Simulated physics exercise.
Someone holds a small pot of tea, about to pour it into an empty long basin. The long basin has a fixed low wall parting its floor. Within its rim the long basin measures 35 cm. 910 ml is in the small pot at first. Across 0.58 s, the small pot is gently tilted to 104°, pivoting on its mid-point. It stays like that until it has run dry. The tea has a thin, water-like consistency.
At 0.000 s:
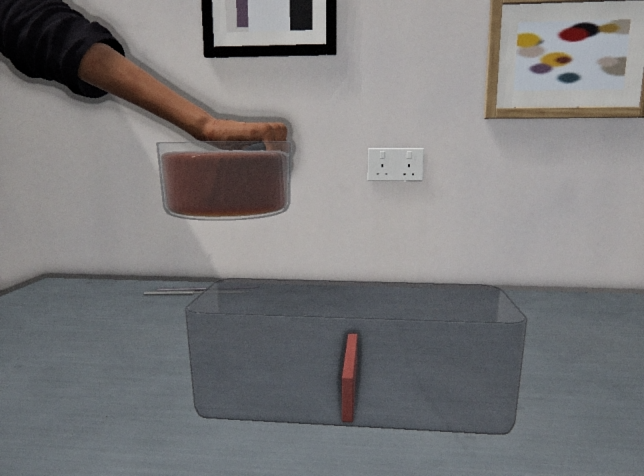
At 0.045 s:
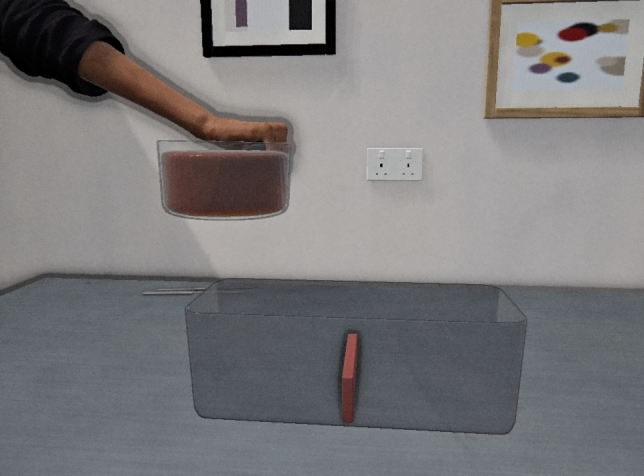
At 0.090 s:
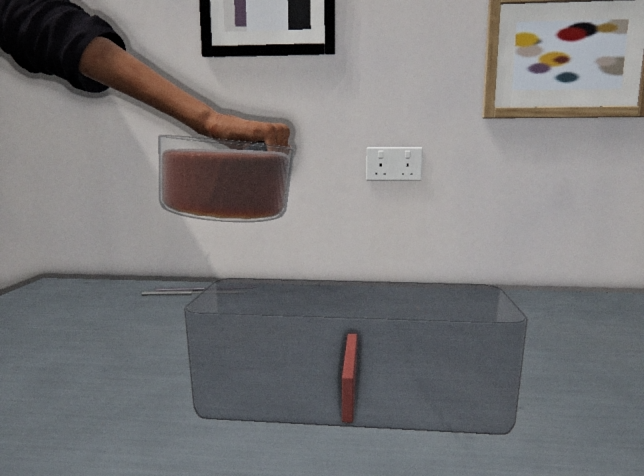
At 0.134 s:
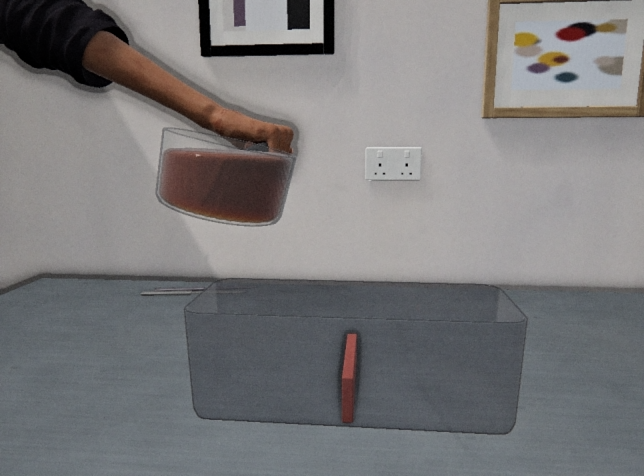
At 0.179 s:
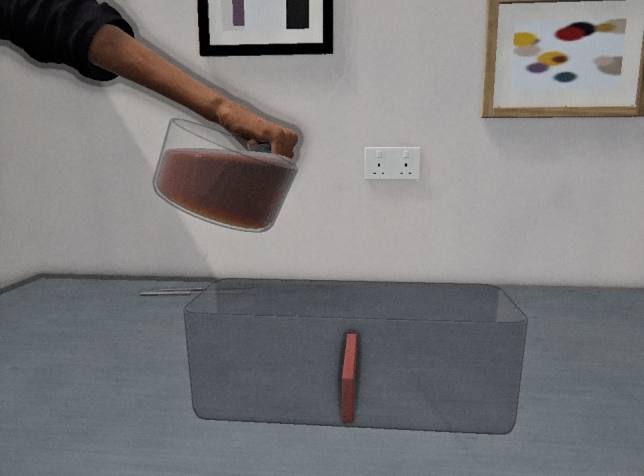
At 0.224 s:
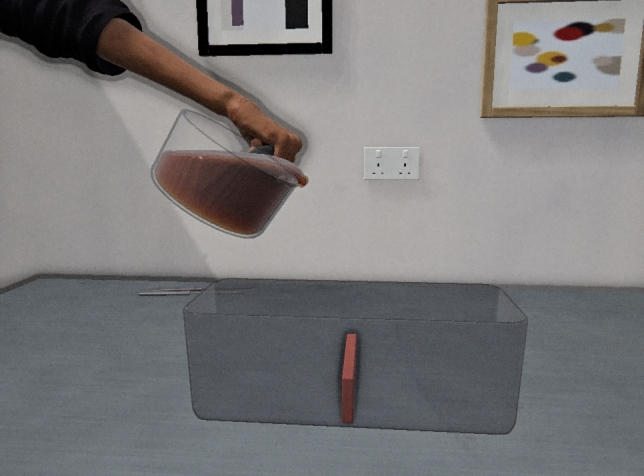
Against a pale wall with a white socket, a hand holds a small clear pot of reddish-brown tea above the left side of a long, see-through basin with an upright red piece inside. The hand keeps the pot nearly level, then tilts it steadily down to the right until tea reaches its lower rim.
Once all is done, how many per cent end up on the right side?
Roughly 34 percent ends up on the right side.
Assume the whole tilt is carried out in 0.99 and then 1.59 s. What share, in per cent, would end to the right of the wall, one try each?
Try 1: Approx. 50 %; try 2: Approx. 60 %.
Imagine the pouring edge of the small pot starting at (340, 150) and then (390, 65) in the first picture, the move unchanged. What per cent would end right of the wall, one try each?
It comes to 80 per cent, and then 80 per cent.
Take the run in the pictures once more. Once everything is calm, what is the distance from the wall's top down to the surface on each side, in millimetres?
Roughly 24 mm on the left side and roughly 36 mm on the right.
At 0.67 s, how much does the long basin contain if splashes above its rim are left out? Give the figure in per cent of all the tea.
It works out near 86 per cent.
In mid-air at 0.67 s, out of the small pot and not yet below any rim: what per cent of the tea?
Around 7 per cent of the liquid is in flight.
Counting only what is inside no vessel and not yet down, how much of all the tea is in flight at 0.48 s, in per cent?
Share: Roughly 42 per cent.
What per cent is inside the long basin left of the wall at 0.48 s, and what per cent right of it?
About 14 left, 18 right.
After 0.48 s the tilt is 97° and 26 per cent is still to pour, 13 is left of the wall and 19 right of it.
After 0.67 s the tilt is 104° and 6 per cent is still to pour, 53 is left of the wall and 33 right of it.
After 0.87 s the tilt is 104° and 1 per cent is still to pour, 54 is left of the wall and 33 right of it.
After 1.08 s the tilt is 104° and 0 per cent is still to pour, 59 is left of the wall and 34 right of it.
In the end 59 per cent lies left of the wall, 34 right of it and 7 outside.
